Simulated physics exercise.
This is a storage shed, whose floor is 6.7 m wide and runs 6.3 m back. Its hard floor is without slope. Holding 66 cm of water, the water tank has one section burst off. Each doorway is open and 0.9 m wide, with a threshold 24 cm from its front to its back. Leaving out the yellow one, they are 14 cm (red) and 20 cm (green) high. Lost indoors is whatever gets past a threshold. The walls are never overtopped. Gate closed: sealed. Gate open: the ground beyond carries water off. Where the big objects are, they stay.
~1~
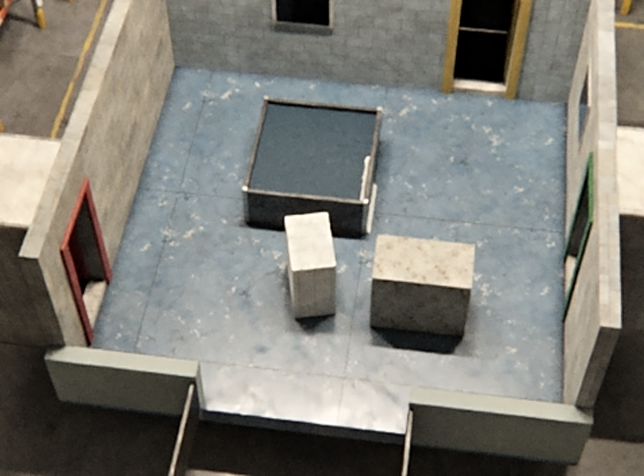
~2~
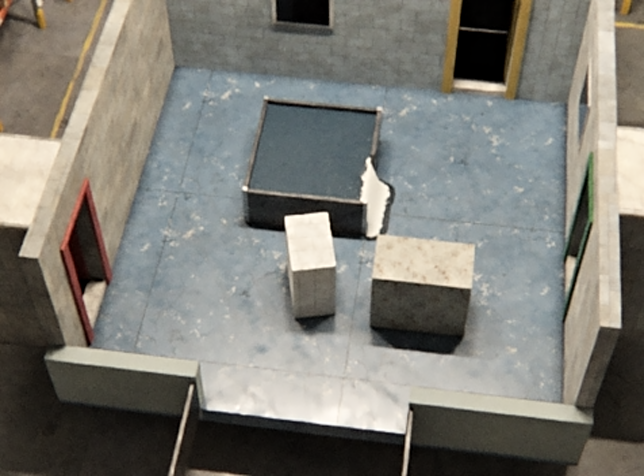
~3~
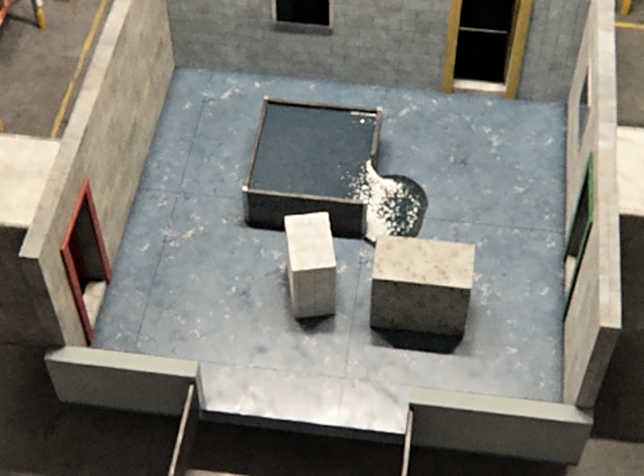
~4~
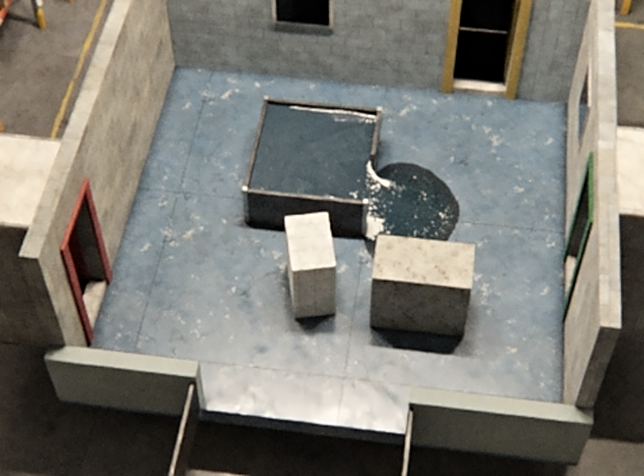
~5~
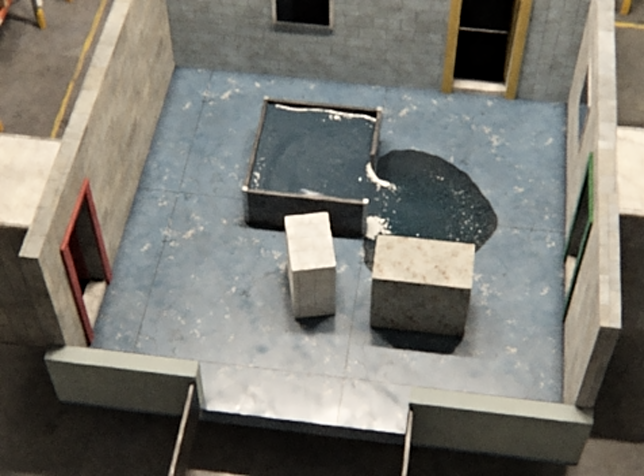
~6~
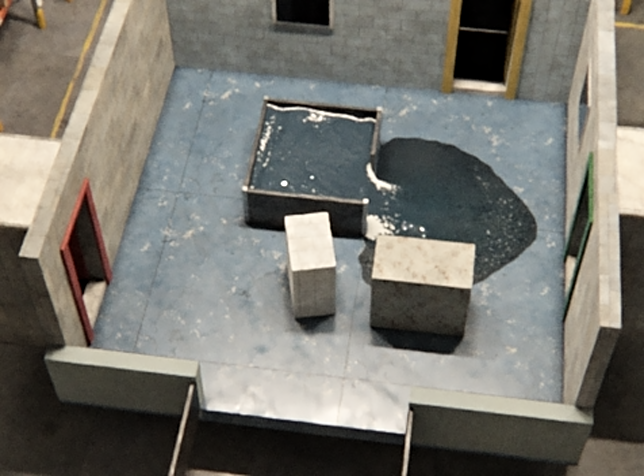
Dark water bursts white and foaming through a gap at the right side of a square tank in a roofless, blue-floored room. It pours onto the floor behind two pale blocks, then spreads rightward in a widening, rounded pool, while the surface inside the tank ripples and lowers slightly.
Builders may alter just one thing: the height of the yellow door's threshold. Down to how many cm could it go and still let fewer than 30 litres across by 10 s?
I would say down to about 6 cm.
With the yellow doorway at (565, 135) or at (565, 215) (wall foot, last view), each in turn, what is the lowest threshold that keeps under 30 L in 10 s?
Around 11.5 and 20 cm respectively.
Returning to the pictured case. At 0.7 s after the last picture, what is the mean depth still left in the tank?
44 cm, roughly.
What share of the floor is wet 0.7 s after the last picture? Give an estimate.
I'd say near 25 percent.
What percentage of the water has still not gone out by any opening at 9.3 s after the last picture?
Some 94 %.
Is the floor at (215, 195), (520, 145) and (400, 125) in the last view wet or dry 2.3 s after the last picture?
Point 1: Bone dry; point 2: Awash; point 3: Bone dry.
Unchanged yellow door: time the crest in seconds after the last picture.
I'd say near 4.5 seconds.
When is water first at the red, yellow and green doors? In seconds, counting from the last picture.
Times: Red = 6.0 s, yellow = 1.3 s, green = 0.4 s.
Then, 0.7 s after the last picture water covers 25 % of the floor, deepest (36 cm) near (376, 217); it has not reached the yellow door.
Then, 2.3 s after the last picture water covers 35 % of the floor, deepest (27 cm) near (567, 110); 9 cm at the yellow door, 0 litres in over its 13 cm threshold.
Then, 9.3 s after the last picture water covers 95 % of the floor, deepest (10 cm) near (169, 87); 6 cm at the yellow door, 0 litres in over its 13 cm threshold.
At the yellow door as built, the water peaked near 11 cm, 4.5 s after the last picture.
With a threshold of 5.5 cm, 40 litres would have come in within the 10 s; with 7.5 cm, 16 litres. So under 30 litres takes about 6 cm.
